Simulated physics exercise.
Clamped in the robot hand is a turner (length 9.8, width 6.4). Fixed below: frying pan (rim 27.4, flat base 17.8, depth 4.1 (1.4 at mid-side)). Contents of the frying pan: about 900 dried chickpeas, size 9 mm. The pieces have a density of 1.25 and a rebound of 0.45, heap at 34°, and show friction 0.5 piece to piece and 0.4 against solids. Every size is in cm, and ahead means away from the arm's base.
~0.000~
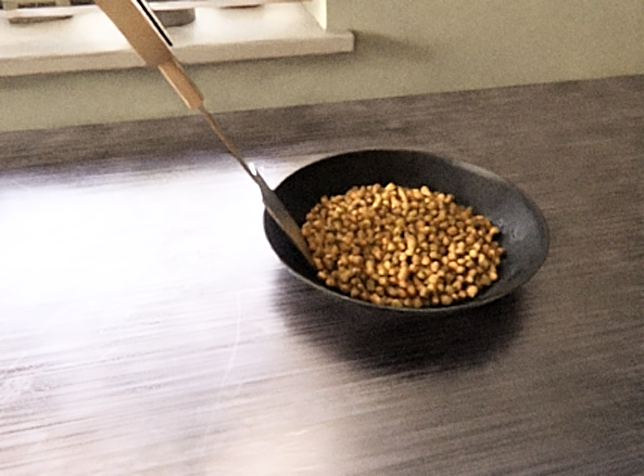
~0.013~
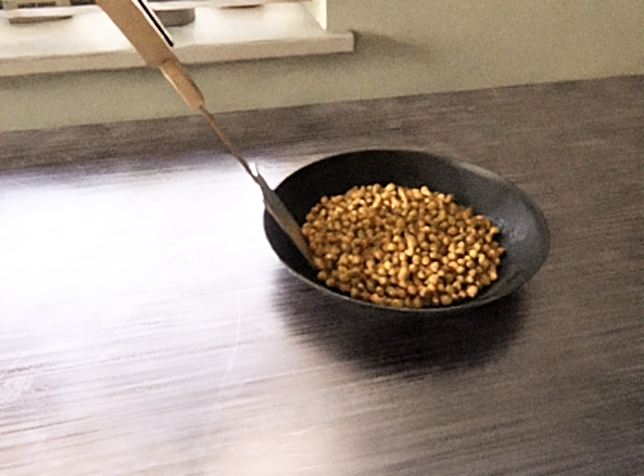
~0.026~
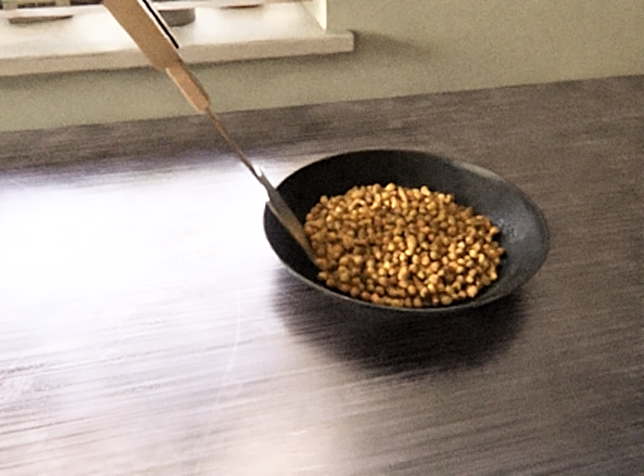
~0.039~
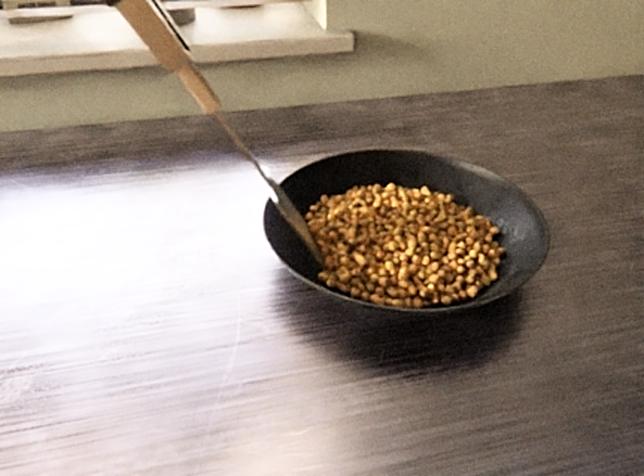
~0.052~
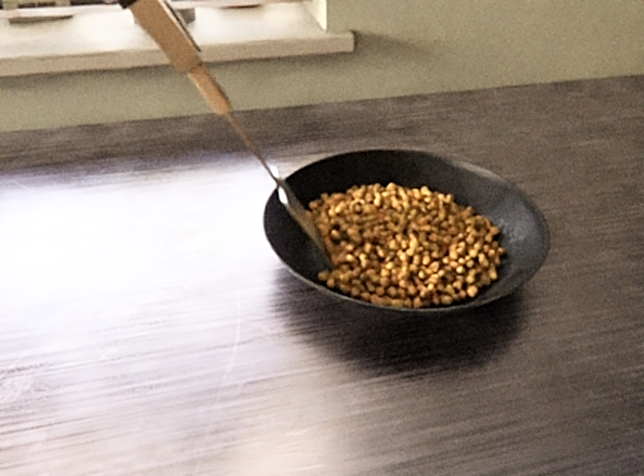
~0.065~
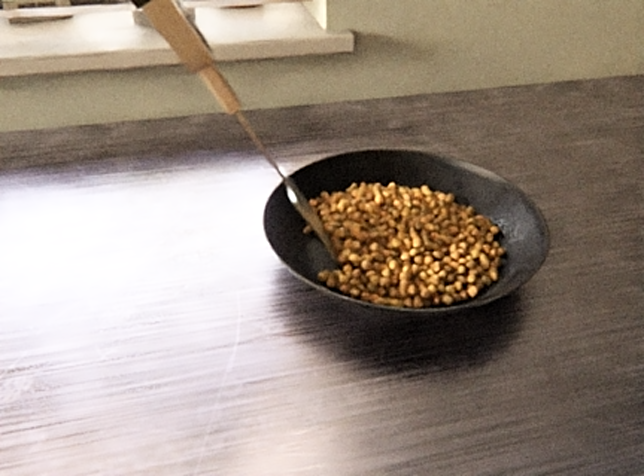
A turner with a wooden handle sliding slightly rightward into a heap of dried chickpeas in a black frying pan.
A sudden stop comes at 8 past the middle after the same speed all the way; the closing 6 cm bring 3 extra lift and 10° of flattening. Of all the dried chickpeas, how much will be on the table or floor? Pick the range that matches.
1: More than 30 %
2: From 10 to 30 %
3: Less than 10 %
Option 3: Less than 10 %.
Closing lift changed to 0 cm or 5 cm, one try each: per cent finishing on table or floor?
First try around 5 percent, second try around 5 percent.
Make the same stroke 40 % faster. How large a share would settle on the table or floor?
Approx. 5 per cent.
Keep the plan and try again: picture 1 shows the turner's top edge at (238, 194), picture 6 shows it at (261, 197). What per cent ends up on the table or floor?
Roughly 0 %.
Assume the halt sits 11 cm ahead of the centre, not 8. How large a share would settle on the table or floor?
Result: Approx. 15 %.
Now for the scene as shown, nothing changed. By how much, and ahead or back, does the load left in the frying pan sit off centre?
Offset forward: Around 4.0 cm.
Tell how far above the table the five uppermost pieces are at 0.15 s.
Around 4 cm above the table.
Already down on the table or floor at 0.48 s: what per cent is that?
Some 0 per cent of the load.
After 0.15 s, sloping 62°, highest piece 5 above the table; 900 in the frying pan.
After 0.24 s, sloping 59°, highest piece 5 above the table; 900 in the frying pan.
After 0.48 s, sloping 52°, highest piece 5 above the table; 887 in the frying pan, 12 on the table or floor, 1 on the blade or in flight.
After 1.53 s, sloping 52°, highest piece 5 above the table; 886 in the frying pan, 14 on the table or floor.
At rest, 886 in the frying pan, 14 on the table or floor. That is 2 % on the table or floor.
